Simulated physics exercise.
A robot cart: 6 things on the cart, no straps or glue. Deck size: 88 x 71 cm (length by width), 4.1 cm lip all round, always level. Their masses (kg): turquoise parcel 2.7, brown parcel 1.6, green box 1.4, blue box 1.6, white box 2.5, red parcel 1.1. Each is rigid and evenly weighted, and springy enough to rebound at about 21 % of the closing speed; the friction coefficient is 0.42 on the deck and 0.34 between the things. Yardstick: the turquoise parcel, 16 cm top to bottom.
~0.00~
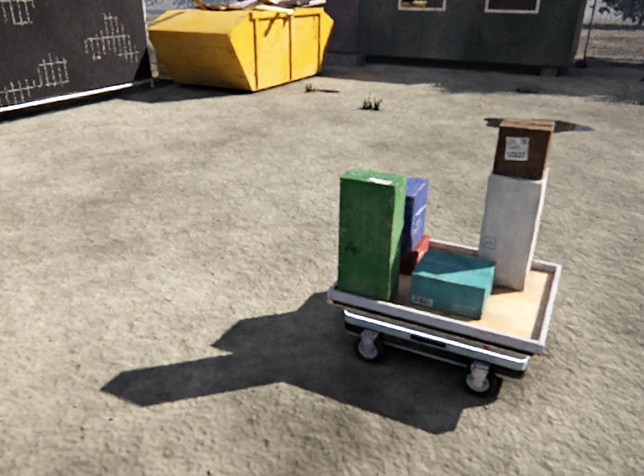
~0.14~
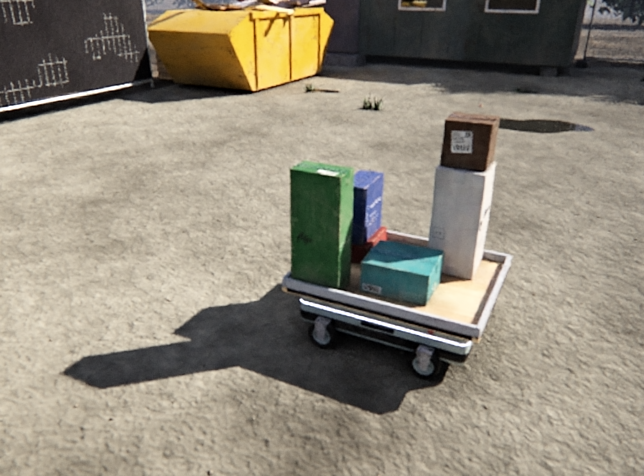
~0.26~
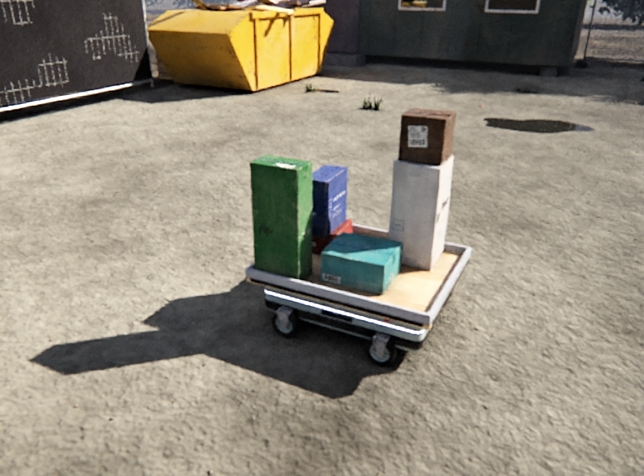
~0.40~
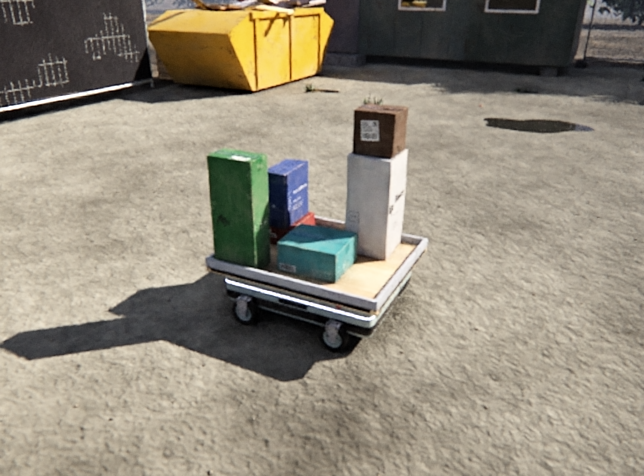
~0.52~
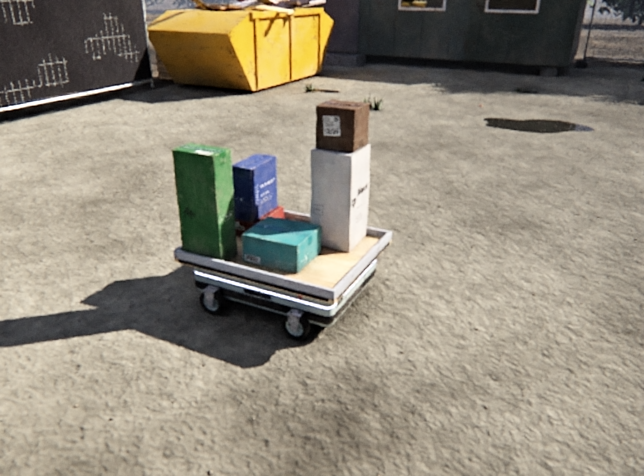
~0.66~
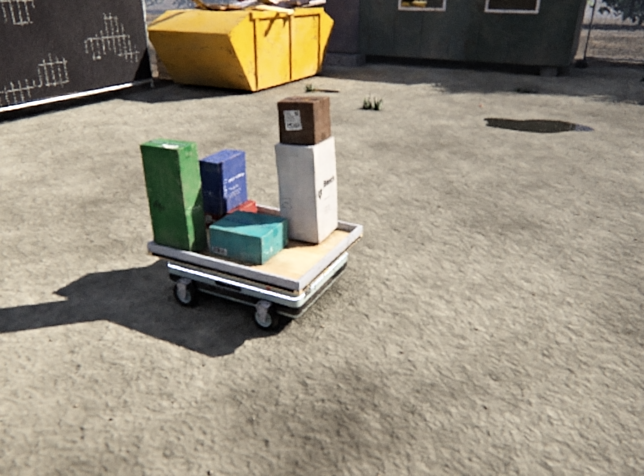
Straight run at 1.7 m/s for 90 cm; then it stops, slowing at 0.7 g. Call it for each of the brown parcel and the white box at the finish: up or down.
Brown parcel down, white box down.
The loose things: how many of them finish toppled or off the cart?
3.
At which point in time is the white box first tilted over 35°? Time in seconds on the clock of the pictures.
Time: Approximately 1.0 s.
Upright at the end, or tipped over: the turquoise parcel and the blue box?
Here's how it ends: The turquoise parcel never goes down, and the blue box comes down.
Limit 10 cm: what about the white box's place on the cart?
As for the white box, it gets displaced.
After 0.76 s, cart 111 cm along; brown parcel 12° off upright near (282, 116); white box 12° off upright near (294, 184); blue box moved 10 cm.
After 0.96 s, cart 111 cm along, stopped; blue box now off the cart; brown parcel 38° off upright near (238, 124); white box 38° off upright near (274, 181).
After 1.16 s, cart 111 cm along, stopped; brown parcel now off the cart; white box on its side near (250, 191); turquoise parcel moved 8 cm.
After 1.36 s, cart 111 cm along, stopped; white box 72° off upright near (248, 192); turquoise parcel moved 8 cm; red parcel moved 7 cm.
In the end (2.0 s), off the cart and tipped over, brown parcel and blue box; toppled on the cart, white box; the other 3 under 10 cm from the start. In the last view, white box near (247, 192).
